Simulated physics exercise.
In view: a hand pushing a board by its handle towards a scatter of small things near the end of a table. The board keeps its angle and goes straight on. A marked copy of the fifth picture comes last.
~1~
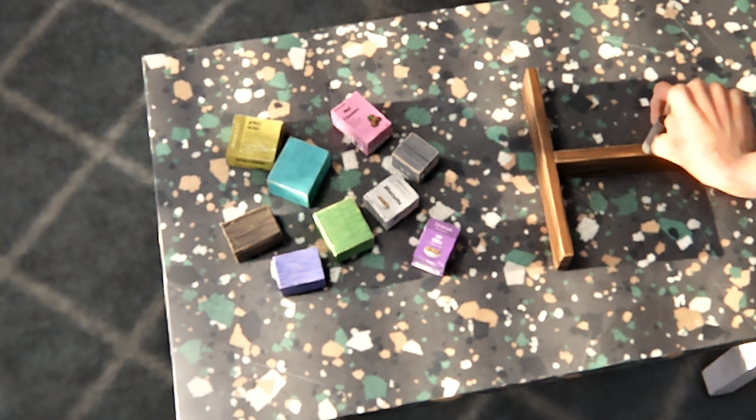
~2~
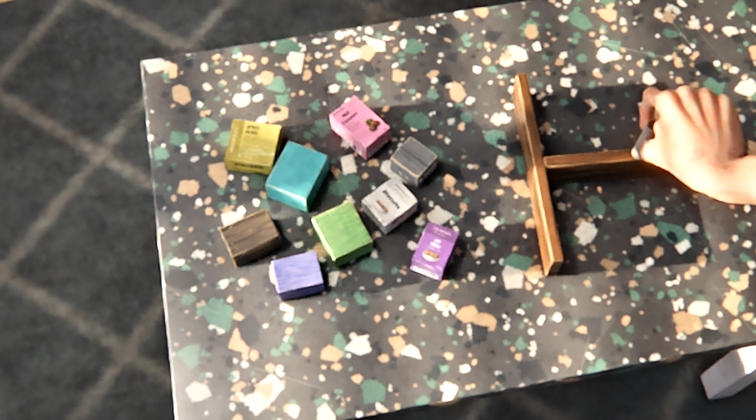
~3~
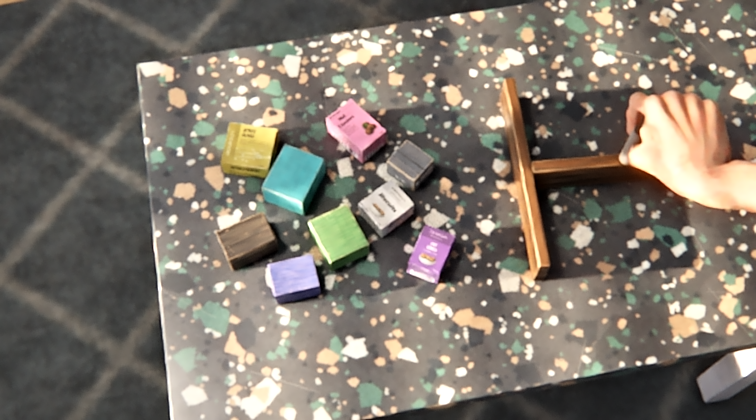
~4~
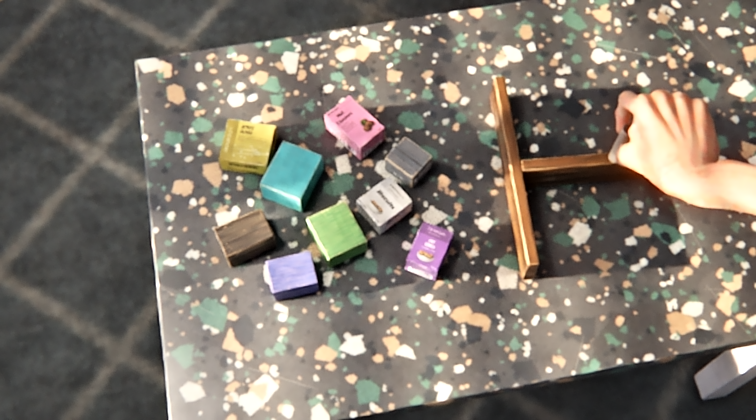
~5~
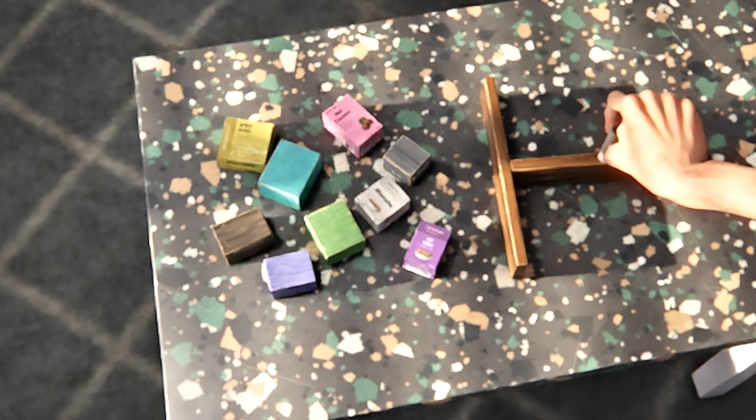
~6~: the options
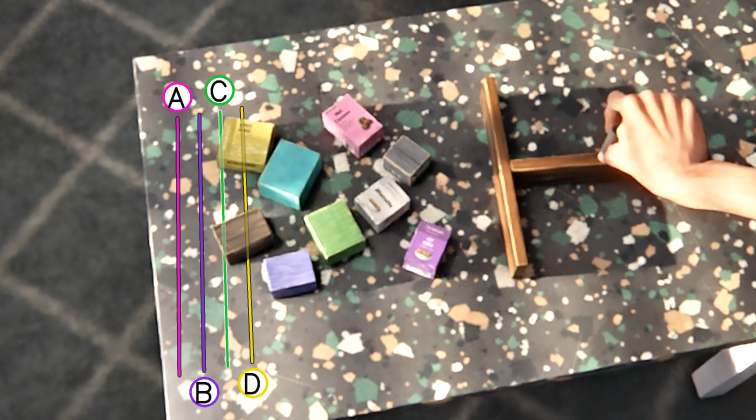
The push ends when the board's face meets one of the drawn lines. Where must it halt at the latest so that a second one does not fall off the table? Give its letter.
Stop at C.
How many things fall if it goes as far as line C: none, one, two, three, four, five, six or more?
One.
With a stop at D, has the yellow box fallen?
By then, no.
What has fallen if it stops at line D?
The black block.
On the marked copy, A at (178, 238); B at (202, 234); C at (224, 231); D at (247, 227).
With C. Early on, board (406, 183); purple packet (389, 259); grey box (372, 162).
Further on, board (305, 200); black block (193, 236); blue block (242, 295).
At the end, board (223, 214); black block over the edge; green block (161, 260); one fallen.
As for the rest, A drops five; B drops four; D is within the limit but short.
